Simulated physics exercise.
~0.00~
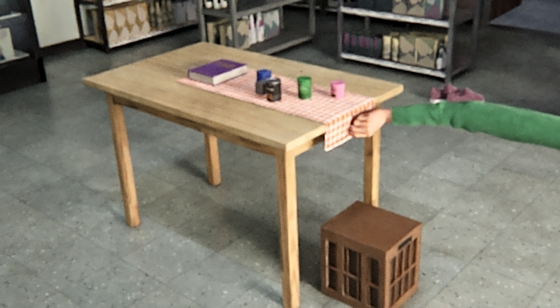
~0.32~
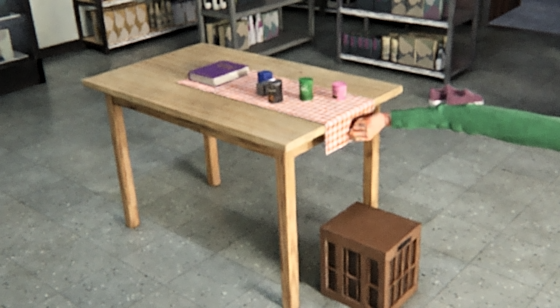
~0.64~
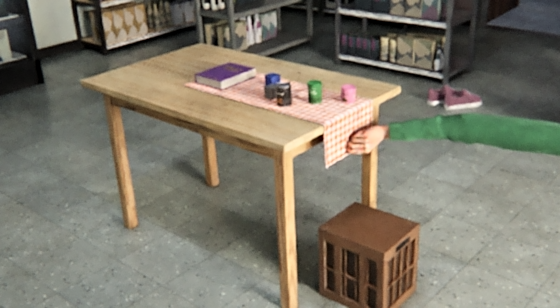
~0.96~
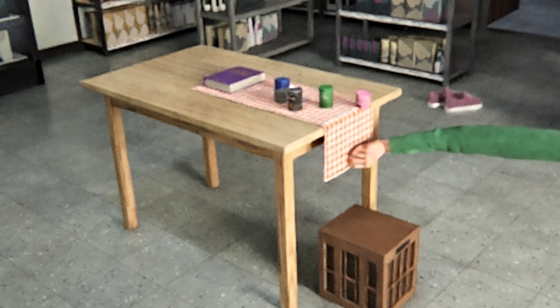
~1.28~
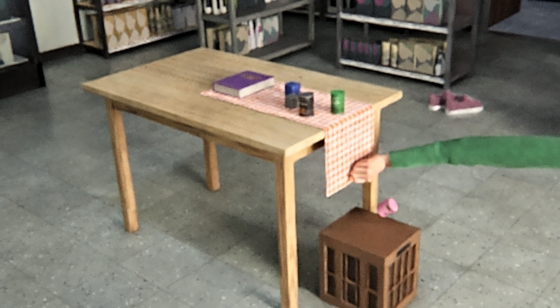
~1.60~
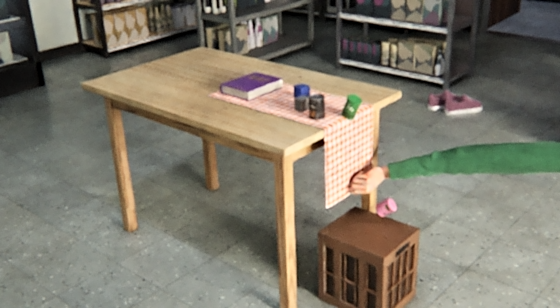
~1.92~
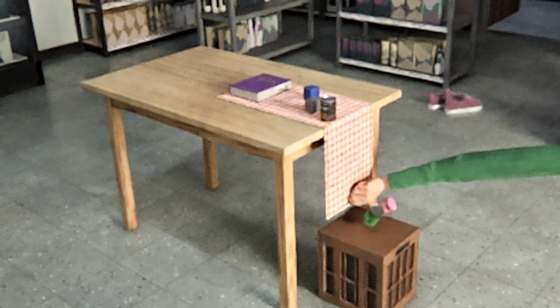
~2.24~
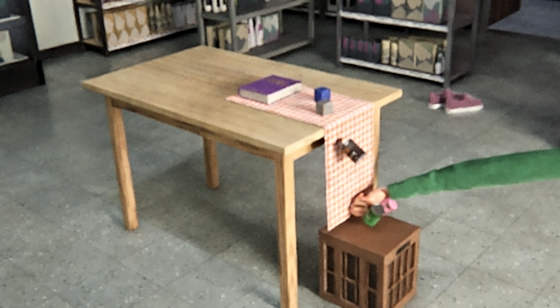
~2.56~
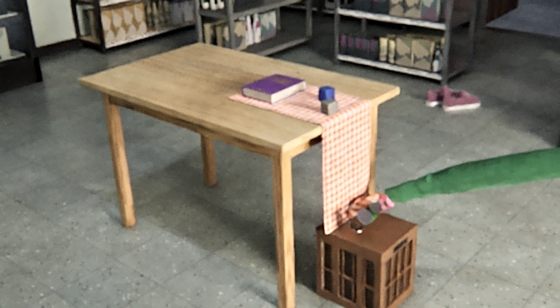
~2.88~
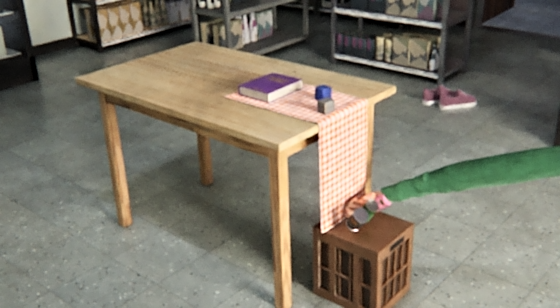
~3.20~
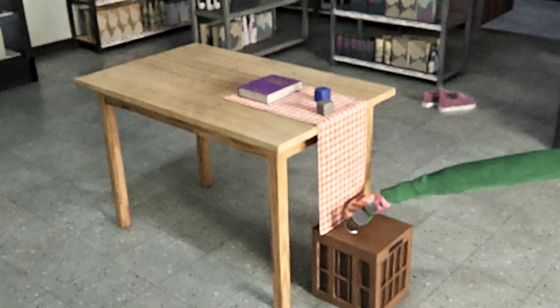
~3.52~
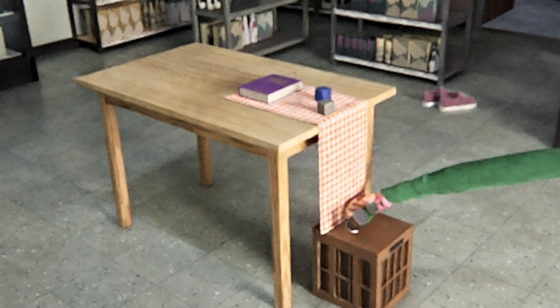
In a library, a hand pulls a checked runner down, tipping three small containers off the table.
